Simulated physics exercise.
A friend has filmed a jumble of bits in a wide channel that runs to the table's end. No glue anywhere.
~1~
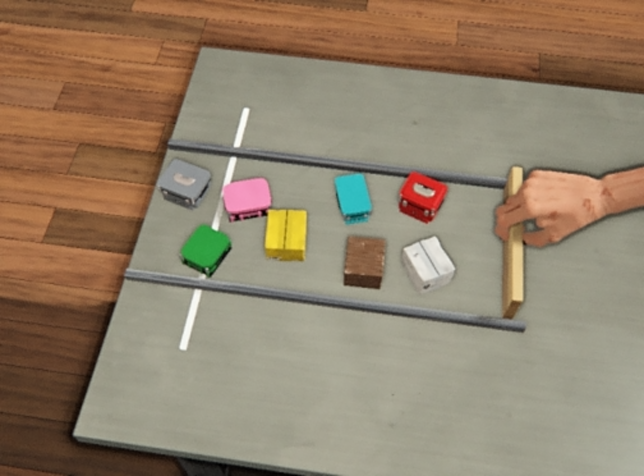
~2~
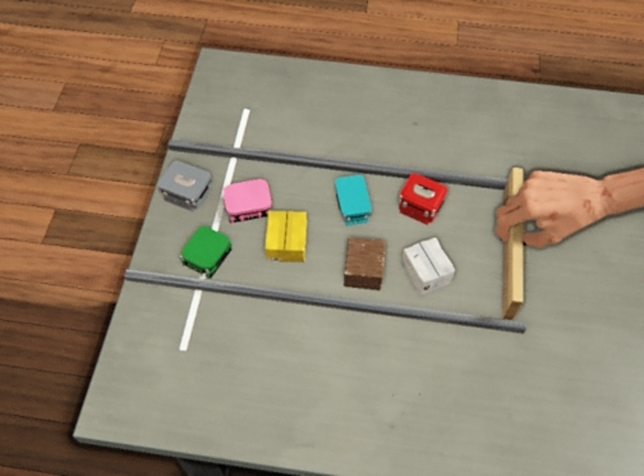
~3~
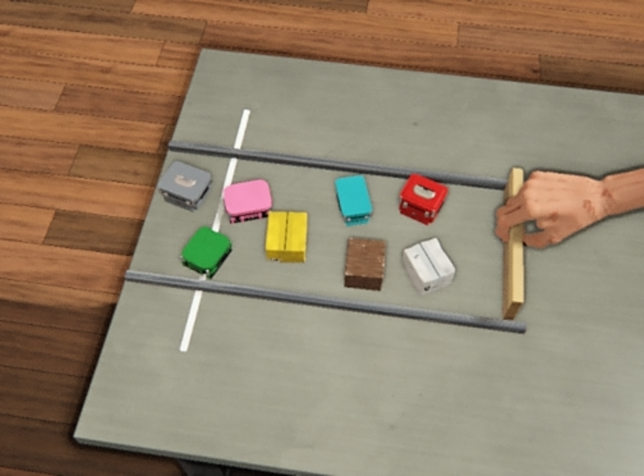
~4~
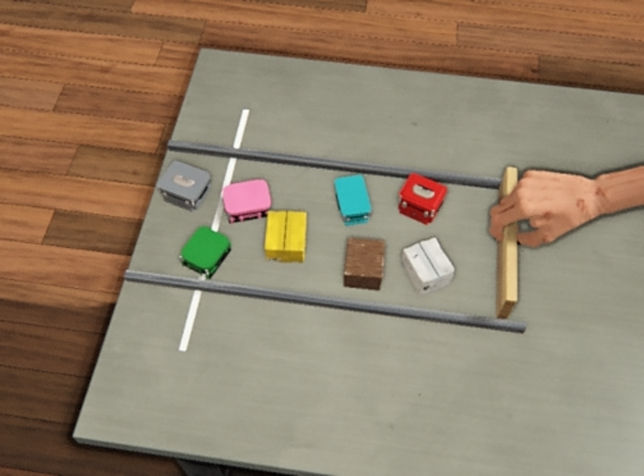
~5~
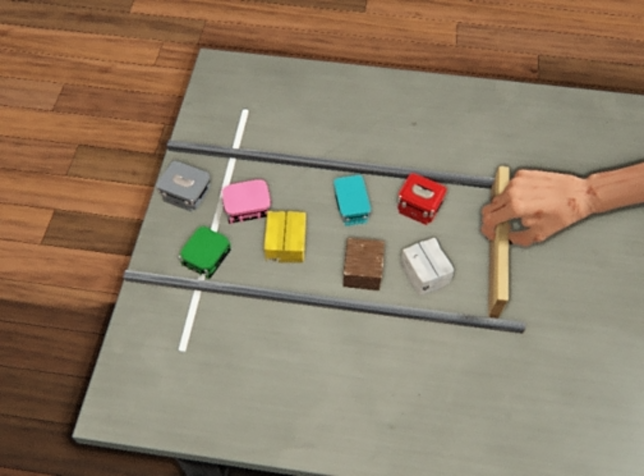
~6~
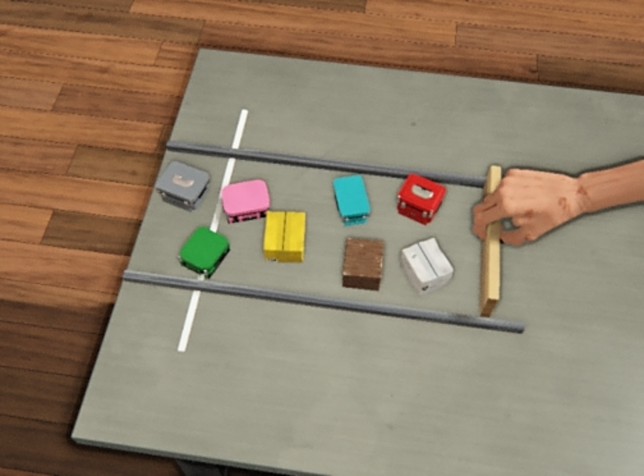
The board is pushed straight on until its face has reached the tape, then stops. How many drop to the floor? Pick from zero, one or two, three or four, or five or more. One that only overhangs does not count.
Outcome: The number that fall off is three or four.
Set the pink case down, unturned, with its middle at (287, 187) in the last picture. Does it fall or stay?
The pink case goes over.
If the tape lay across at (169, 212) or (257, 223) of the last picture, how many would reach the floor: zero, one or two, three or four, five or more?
The falls would be more than four; one or two.
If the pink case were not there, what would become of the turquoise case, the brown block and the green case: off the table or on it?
The turquoise case survives, the brown block stays on, the green case goes over.
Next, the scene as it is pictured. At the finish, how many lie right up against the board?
The number is 2.
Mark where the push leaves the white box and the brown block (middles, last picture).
About (192, 233), and the other about (154, 239).
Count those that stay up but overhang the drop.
Overhanging: 0.
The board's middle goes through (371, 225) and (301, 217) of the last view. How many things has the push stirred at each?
First 5, then 8.
Early on, none off yet; grey case at rest near (184, 187); green case at rest near (205, 253); pink case at rest near (246, 202).
A while later, none off yet; grey case at rest near (184, 187); green case travelled a little near (193, 254); pink case moving near (241, 200).
Further along, none off yet; grey case leaning a little near (135, 184); green case travelled well along near (129, 249); pink case travelled well along near (178, 189).
Finally, the number that fall off is three or four; lost, yellow box, pink case, green case and grey case.
